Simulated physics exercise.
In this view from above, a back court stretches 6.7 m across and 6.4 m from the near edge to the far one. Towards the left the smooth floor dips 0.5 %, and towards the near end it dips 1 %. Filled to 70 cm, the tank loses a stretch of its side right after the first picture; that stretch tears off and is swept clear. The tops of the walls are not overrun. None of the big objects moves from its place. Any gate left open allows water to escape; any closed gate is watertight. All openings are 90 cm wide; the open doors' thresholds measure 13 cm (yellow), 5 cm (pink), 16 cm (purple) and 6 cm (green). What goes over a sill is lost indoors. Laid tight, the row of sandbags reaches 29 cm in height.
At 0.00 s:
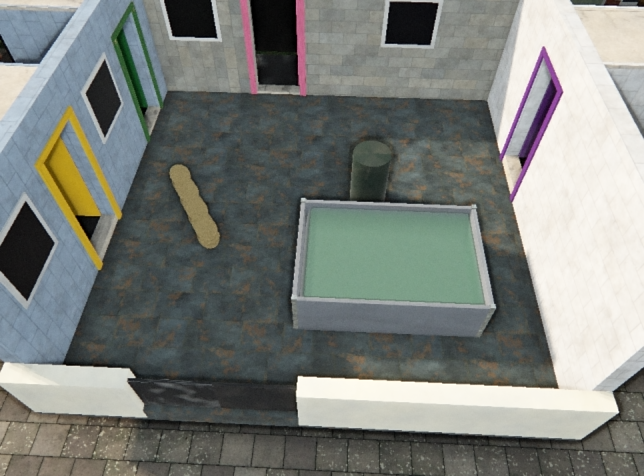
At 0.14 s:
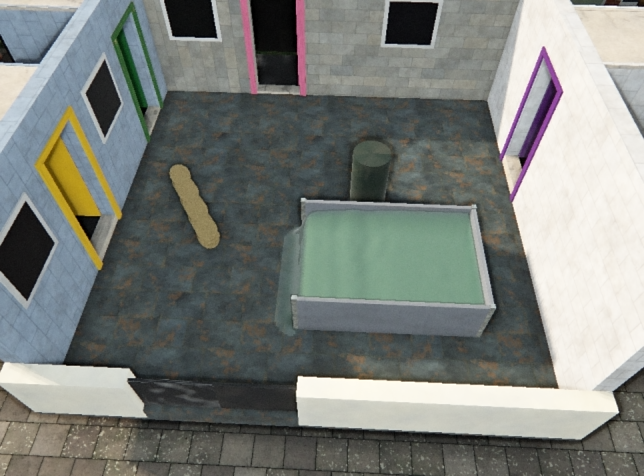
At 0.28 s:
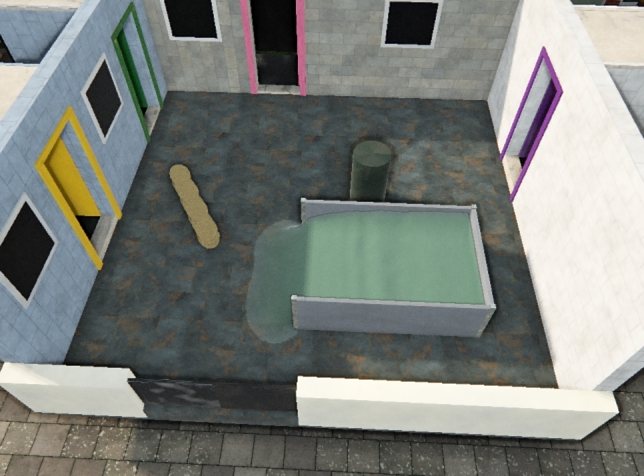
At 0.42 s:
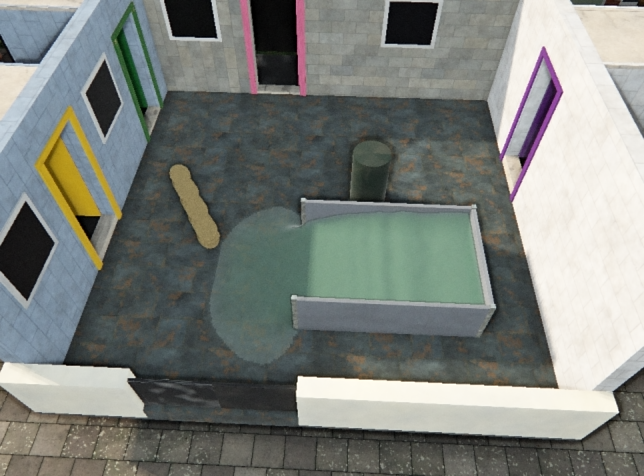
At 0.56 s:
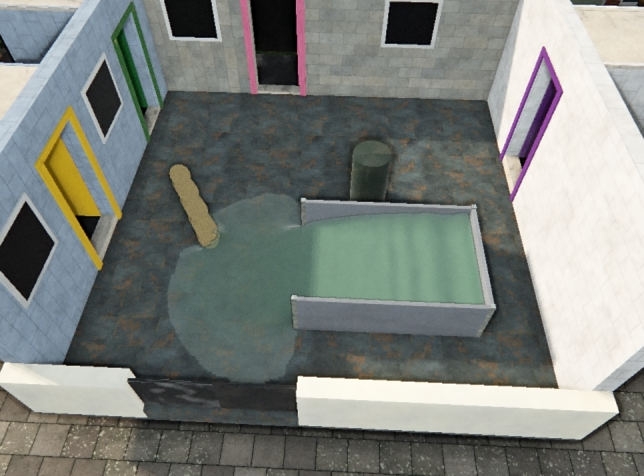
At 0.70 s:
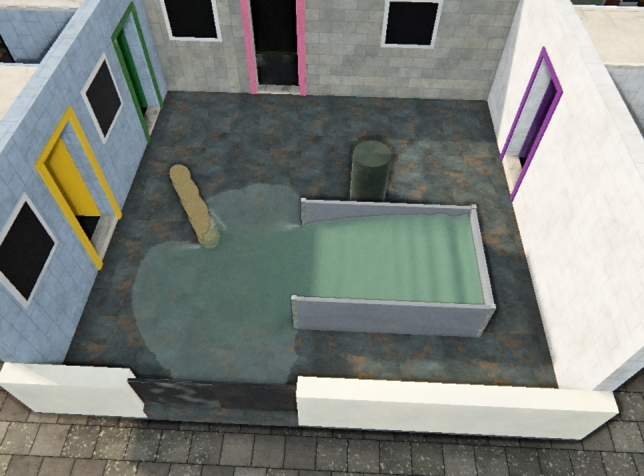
Green water poured out of the open left side of a grey tank in a walled court and spread across the dark floor, reaching around the near end of a low tan row of sandbags.
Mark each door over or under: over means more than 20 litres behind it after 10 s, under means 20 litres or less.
Yellow door over, pink door over, purple door under, green door over.
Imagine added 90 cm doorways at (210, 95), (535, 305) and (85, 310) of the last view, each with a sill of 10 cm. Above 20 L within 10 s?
Taking them in order, the first gets enough, the second too little and the third enough.
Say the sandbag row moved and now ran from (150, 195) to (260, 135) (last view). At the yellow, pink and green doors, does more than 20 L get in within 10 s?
Then: Yellow past it, pink below, green below.
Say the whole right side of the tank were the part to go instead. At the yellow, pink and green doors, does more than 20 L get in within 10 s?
Door by door - yellow: Within bounds, pink: Within bounds, green: Out of bounds.
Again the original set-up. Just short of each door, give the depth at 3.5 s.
In cm: Yellow 22, pink 10, purple 0, green 10.
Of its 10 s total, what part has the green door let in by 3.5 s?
By that time, around 5 per cent.
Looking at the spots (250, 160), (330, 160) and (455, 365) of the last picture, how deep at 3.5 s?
Taking the spots in order: 4 cm, 0 cm, 0 cm.
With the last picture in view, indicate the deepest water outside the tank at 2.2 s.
It's at about (55, 388) in the last picture.
After 1.4 s water covers 30 % of the floor and is deepest (39 cm) near (91, 294); yellow door 20 cm at the sill, 15 L in, pink door not reached, purple door not reached, green door not reached.
After 2.2 s water covers 40 % of the floor and is deepest (52 cm) near (55, 388); yellow door 25 cm at the sill, 51 L in, pink door not reached, purple door not reached, green door 7 cm at the sill, 0 L in.
After 3.5 s water covers 50 % of the floor and is deepest (28 cm) near (95, 283); yellow door 22 cm at the sill, 113 L in, pink door 10 cm at the sill, 2 L in, purple door not reached, green door 10 cm at the sill, 6 L in.
After 6.0 s water covers 70 % of the floor and is deepest (22 cm) near (539, 411); yellow door 15 cm at the sill, 159 L in, pink door 9 cm at the sill, 29 L in, purple door not reached, green door 9 cm at the sill, 71 L in.
After 10.0 s water covers 95 % of the floor and is deepest (14 cm) near (479, 242); yellow door 8 cm at the sill, 162 L in, pink door 4 cm at the sill, 36 L in, purple door 11 cm at the sill, 0 L in, green door 7 cm at the sill, 123 L in.
